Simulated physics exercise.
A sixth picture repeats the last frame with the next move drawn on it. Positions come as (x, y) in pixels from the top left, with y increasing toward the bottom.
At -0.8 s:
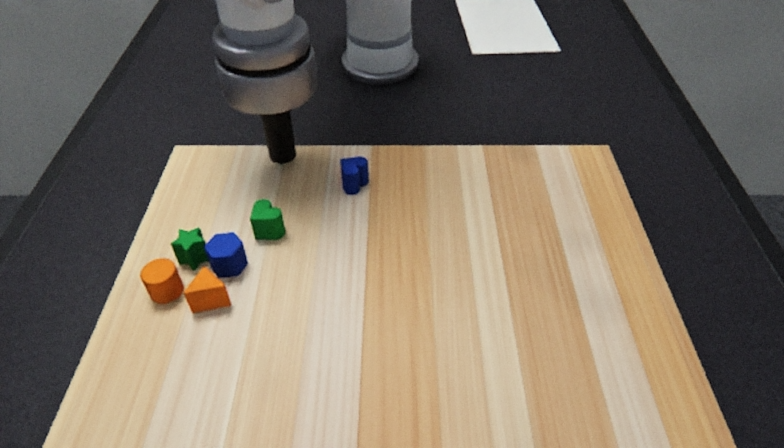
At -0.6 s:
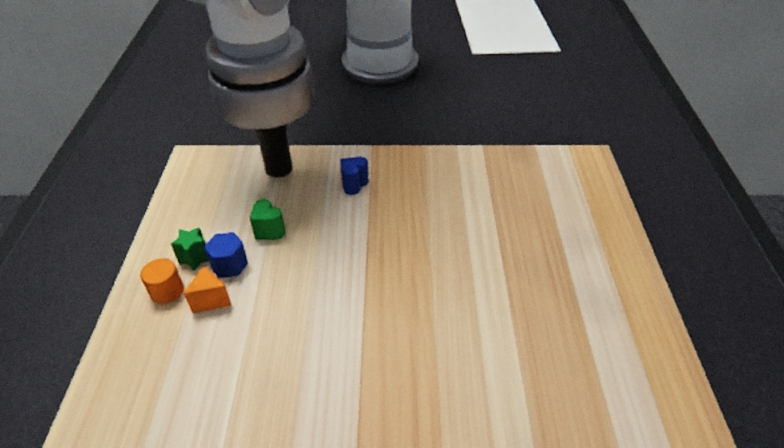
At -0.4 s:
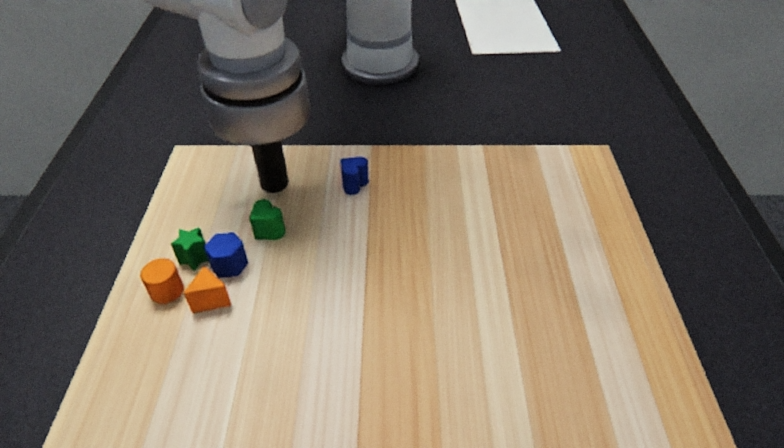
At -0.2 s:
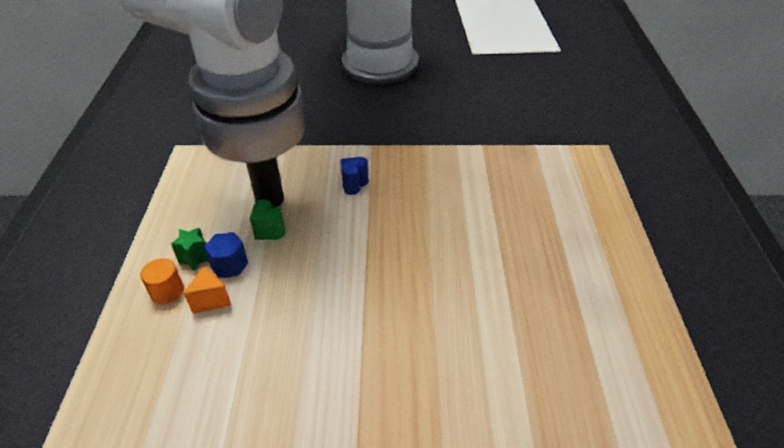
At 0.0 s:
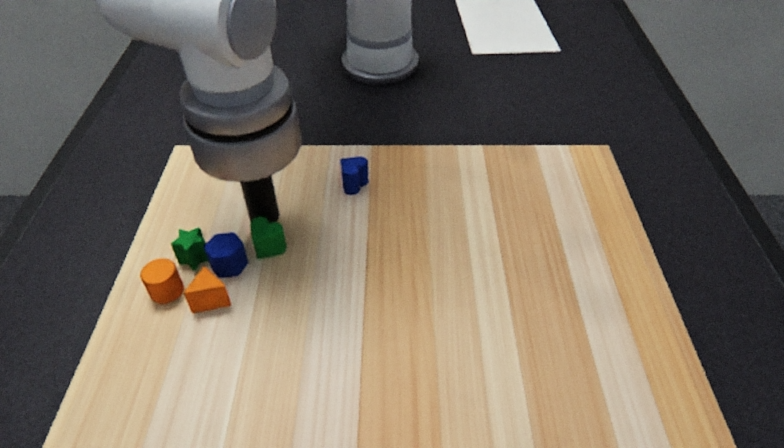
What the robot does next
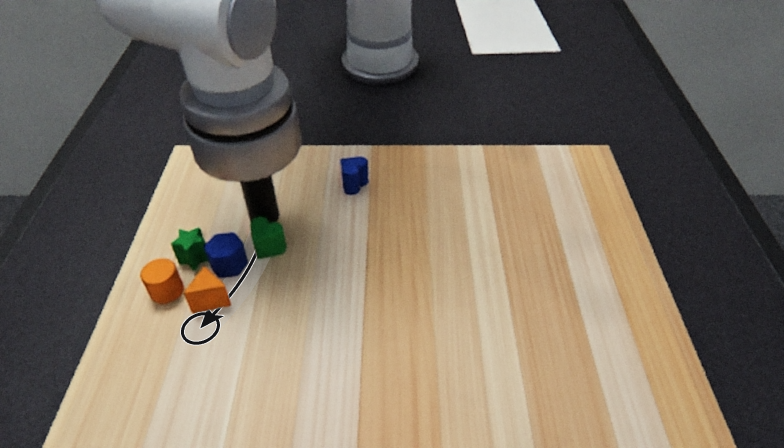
A grey robot arm with a black stick works over a striped wooden board on a dark table, seen from a fixed, raised view. Green, blue and orange blocks cluster at the left, with another blue block near the board's top edge. The stick moves down and slightly left to the green heart-shaped block, then nudges it a short way down, while the other blocks stay still.
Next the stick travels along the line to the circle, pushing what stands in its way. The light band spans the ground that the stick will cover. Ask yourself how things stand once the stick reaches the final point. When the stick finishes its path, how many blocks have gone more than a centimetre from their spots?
Three or more blocks.
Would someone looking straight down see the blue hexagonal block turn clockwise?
The answer is yes.
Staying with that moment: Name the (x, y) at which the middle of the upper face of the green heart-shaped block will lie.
It will likely be found at (268, 257).
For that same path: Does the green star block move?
No, I don't think so.
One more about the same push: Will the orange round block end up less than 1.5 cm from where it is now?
I'd say yes.
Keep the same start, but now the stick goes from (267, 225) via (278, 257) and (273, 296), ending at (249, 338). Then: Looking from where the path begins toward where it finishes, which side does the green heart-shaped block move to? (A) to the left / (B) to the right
Correct choice: A.
Path on the board, from (267, 225) through (254, 257) and (233, 292) to (201, 328).
The first path, step by step. One third of the way, stick (251, 250); blue hexagonal block (215, 251), turned 20° clockwise; green heart-shaped block (268, 251), turned 80° anticlockwise.
Two thirds of the way, stick (229, 285); orange triangular block (193, 288), turned 20° anticlockwise; blue hexagonal block (198, 260), turned 55° clockwise; green heart-shaped block (268, 257), turned 110° anticlockwise.
At the end, stick (197, 320); orange round block in place; green star block in place; orange triangular block (162, 306), turned 60° clockwise; blue hexagonal block (197, 260), turned 55° clockwise; green heart-shaped block (268, 257), turned 110° anticlockwise.
